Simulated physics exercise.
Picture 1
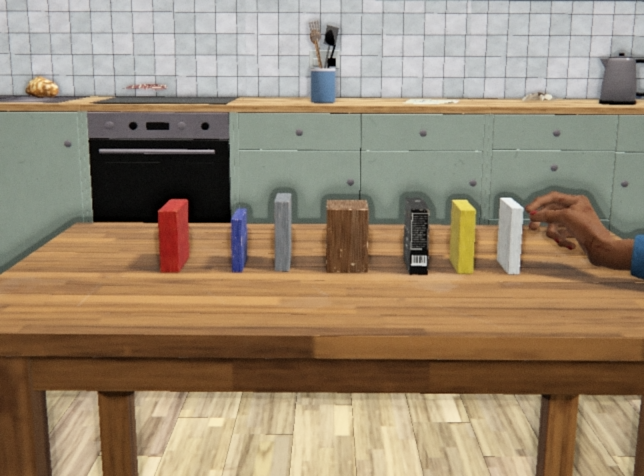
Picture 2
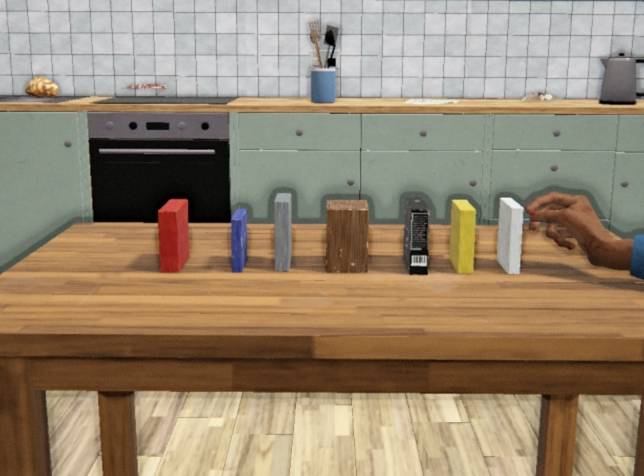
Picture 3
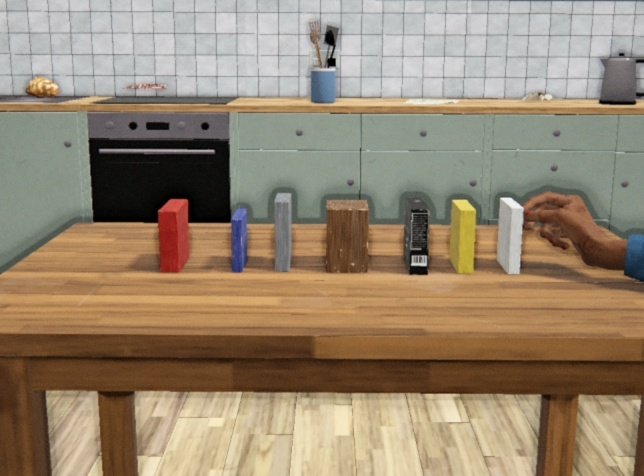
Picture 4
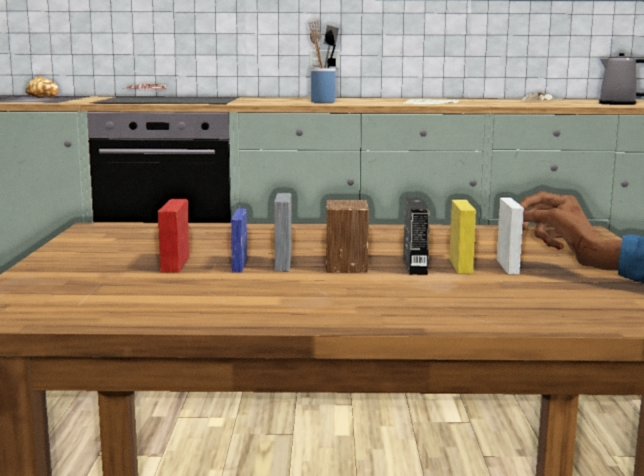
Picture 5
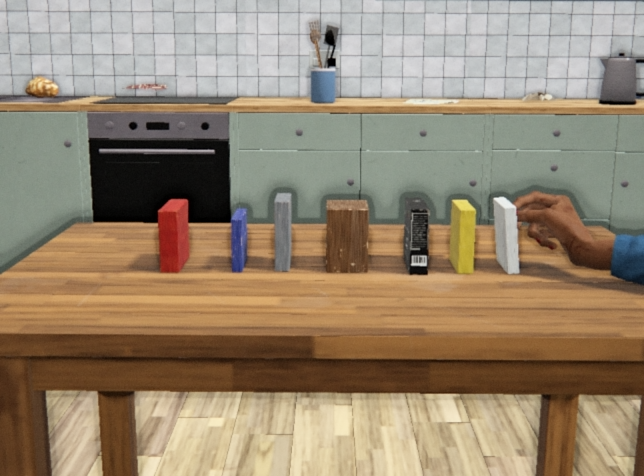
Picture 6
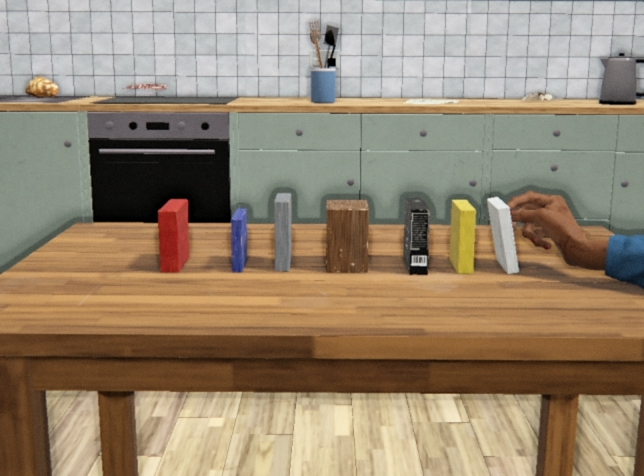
A hand reaches in from the right toward a white block at the end of a row on a wooden table, seen from the front in a kitchen with green cabinets. From left to right stand red, blue, grey, brown, black, yellow and white upright pieces. The fingers move left and push the white block, which tilts leftward toward the yellow board, while the other pieces and the camera stay still.
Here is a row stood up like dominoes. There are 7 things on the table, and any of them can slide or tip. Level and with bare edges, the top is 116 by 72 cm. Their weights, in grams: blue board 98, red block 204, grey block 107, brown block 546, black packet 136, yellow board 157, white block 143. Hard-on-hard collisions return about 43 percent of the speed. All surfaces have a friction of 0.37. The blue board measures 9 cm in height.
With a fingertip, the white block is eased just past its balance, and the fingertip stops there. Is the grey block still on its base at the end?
It resists.
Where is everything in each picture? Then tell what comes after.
Grey block (283, 232); blue board (240, 240), in the first picture.
Black packet (416, 235); yellow board (462, 236), in the second picture.
Blue board (240, 240); brown block (347, 236), in the third picture.
Black packet (416, 235); yellow board (462, 236), in the fourth picture.
White block 6° over; blue board (240, 240); brown block (347, 236), in the fifth picture.
White block 12° over; grey block (283, 232); black packet (416, 235), in the sixth picture.
Then, 0.30 s past the last view, white block 52° over; yellow board at 26° to upright.
Then, 0.50 s past the last view, white block 68° over; yellow board at 56° to upright; black packet at 40° to upright.
Then, 2.10 s past the last view, white block 72° over; yellow board at 52° to upright; black packet at 37° to upright.
Finally, on their side or leaning hard on the table, black packet and yellow board; the other 3 still in place (within 5 cm). Final places as that camera would see them, grey block near (283, 232).
